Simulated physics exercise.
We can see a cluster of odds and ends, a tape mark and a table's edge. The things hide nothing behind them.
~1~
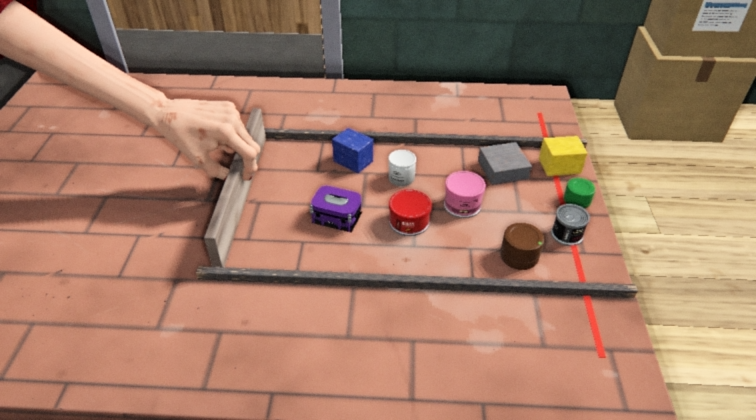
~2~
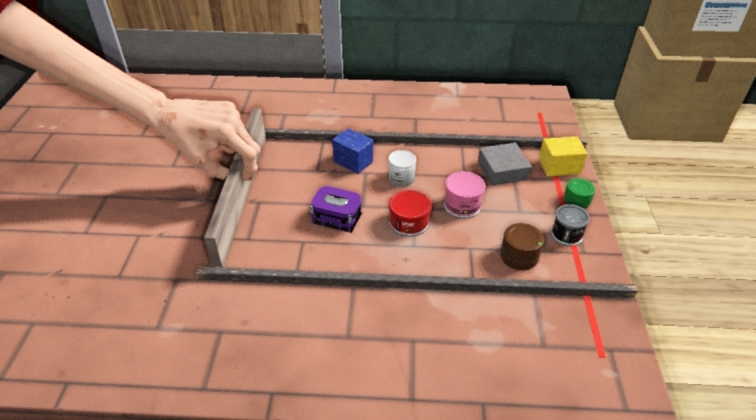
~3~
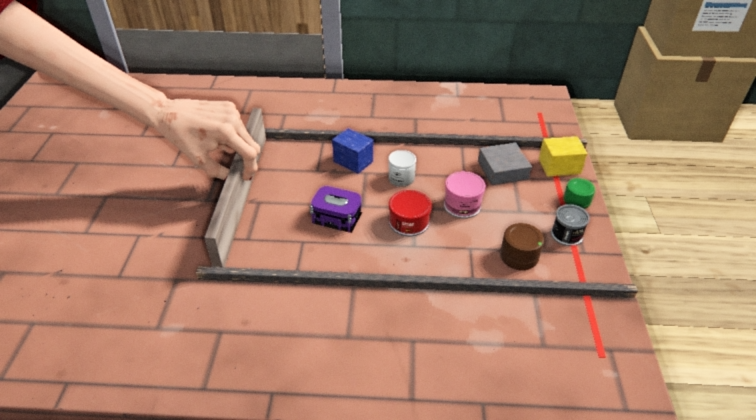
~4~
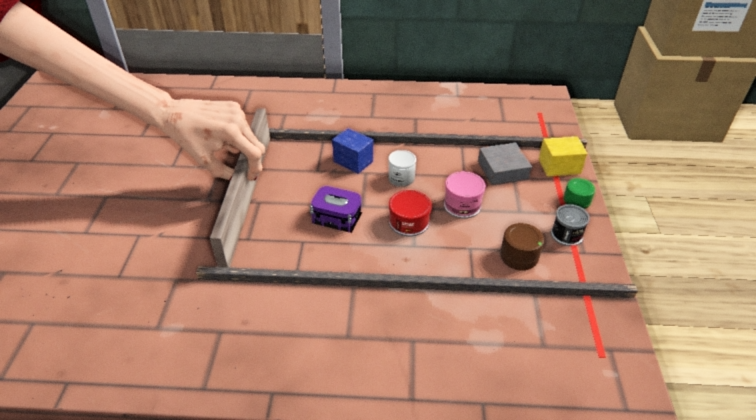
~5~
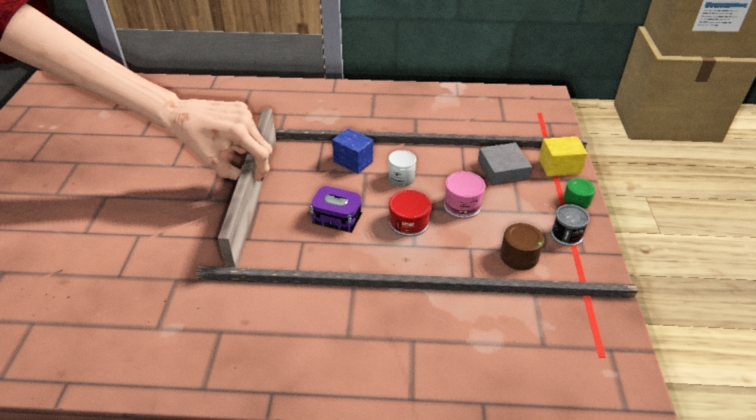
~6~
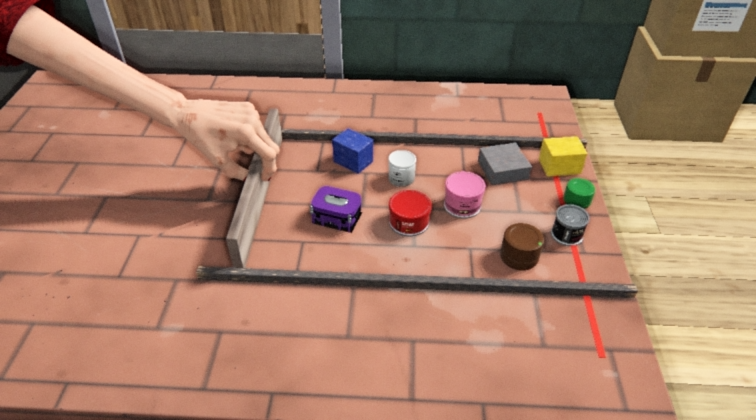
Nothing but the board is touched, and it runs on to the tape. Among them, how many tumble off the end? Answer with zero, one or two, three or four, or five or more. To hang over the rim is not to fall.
Five or more.
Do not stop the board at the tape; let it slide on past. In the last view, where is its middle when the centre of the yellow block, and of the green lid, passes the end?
The middle is at (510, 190) when it's the yellow block, and at (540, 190) when it's the green lid.
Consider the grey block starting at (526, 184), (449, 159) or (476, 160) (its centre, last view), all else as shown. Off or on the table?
Going through them in order, it ends up falling, it ends up falling, and it ends up falling.
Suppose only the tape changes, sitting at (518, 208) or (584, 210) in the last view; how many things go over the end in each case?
Counts: 2, 6.
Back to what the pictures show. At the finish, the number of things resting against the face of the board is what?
That comes to 4.
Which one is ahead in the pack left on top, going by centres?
I'd go with the pink pot.
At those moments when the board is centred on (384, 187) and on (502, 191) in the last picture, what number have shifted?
So far 5, and 9 at the second.
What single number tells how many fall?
Altogether the count is 5.
Soon after, none off yet; green lid at rest near (579, 194); yellow block at rest near (562, 156); black tin at rest near (570, 225).
In the end, the number that fall off is five or more; gone, red pot, grey block, black tin, yellow block and green lid.
